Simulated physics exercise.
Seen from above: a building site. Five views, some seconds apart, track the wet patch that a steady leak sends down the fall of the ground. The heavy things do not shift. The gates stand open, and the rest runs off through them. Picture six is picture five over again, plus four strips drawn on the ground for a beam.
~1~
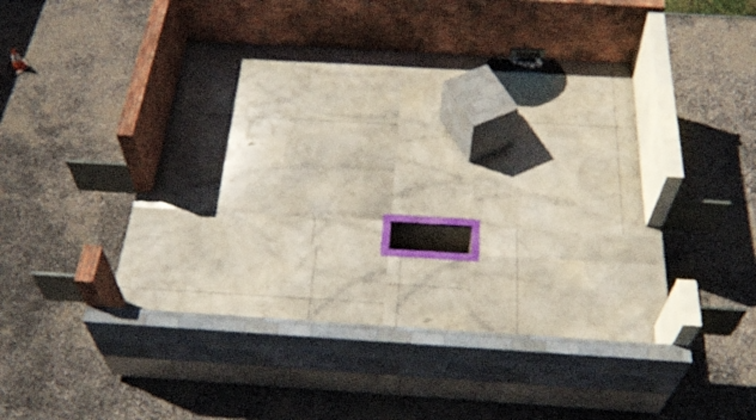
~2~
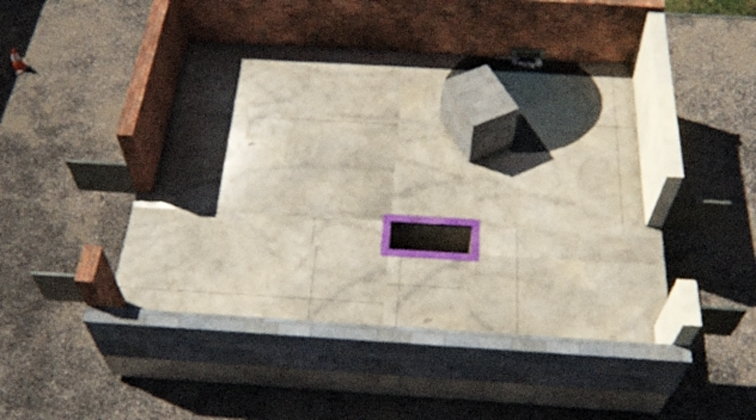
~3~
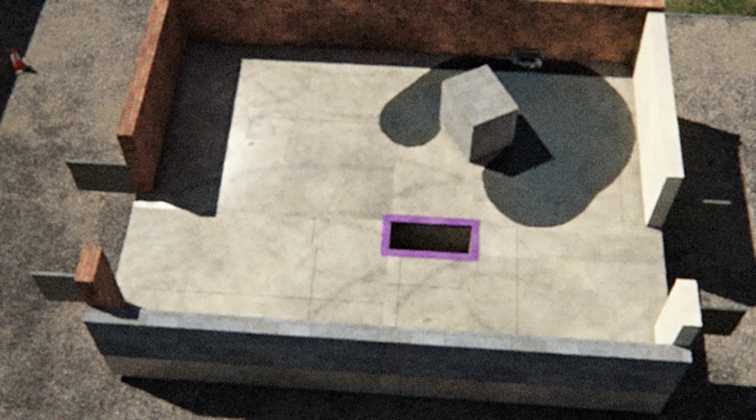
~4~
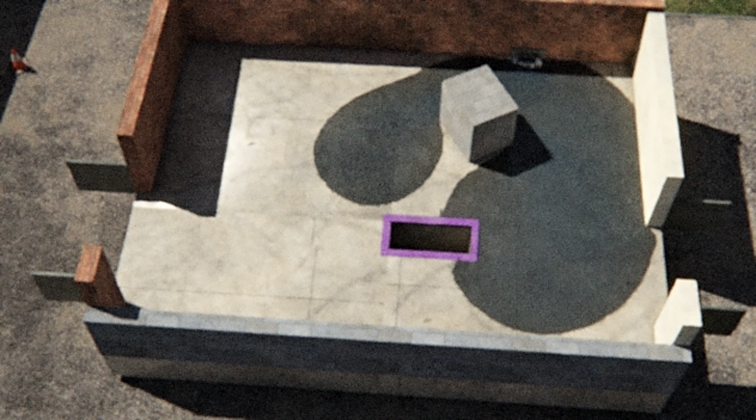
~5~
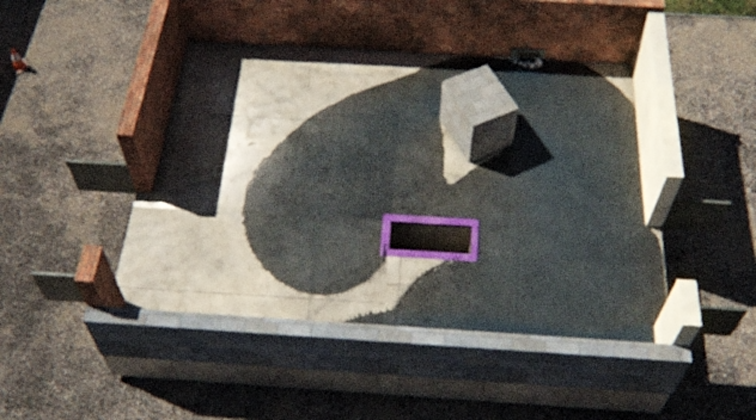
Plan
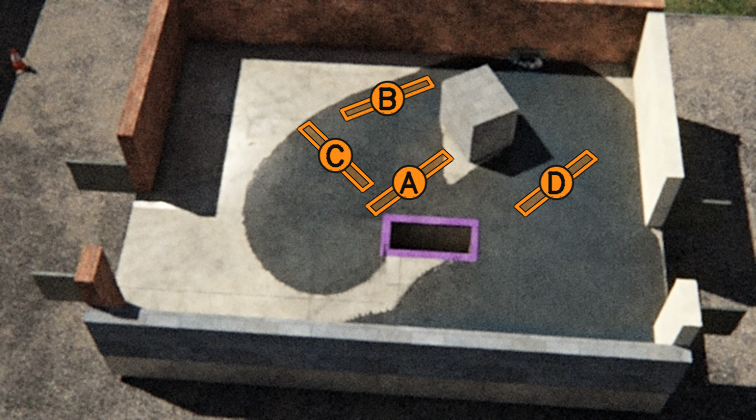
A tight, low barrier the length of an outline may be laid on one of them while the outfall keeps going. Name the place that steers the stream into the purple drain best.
Choose D.
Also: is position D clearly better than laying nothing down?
Yes, by a good deal.
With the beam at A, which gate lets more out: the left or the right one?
The left gate.
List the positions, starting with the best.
The order is D, C, B, A.
On the marked copy, A from (371, 210) to (447, 155); B from (344, 114) to (430, 81); C from (304, 125) to (367, 186); D from (520, 210) to (591, 155).
With A, about 7 % of the stream runs into the purple drain, about 89 % out by the gates.
With B, about 11 % of the stream runs into the purple drain, about 85 % out by the gates.
With C, about 23 % of the stream runs into the purple drain, about 73 % out by the gates.
With D, about 42 % of the stream runs into the purple drain, about 53 % out by the gates.
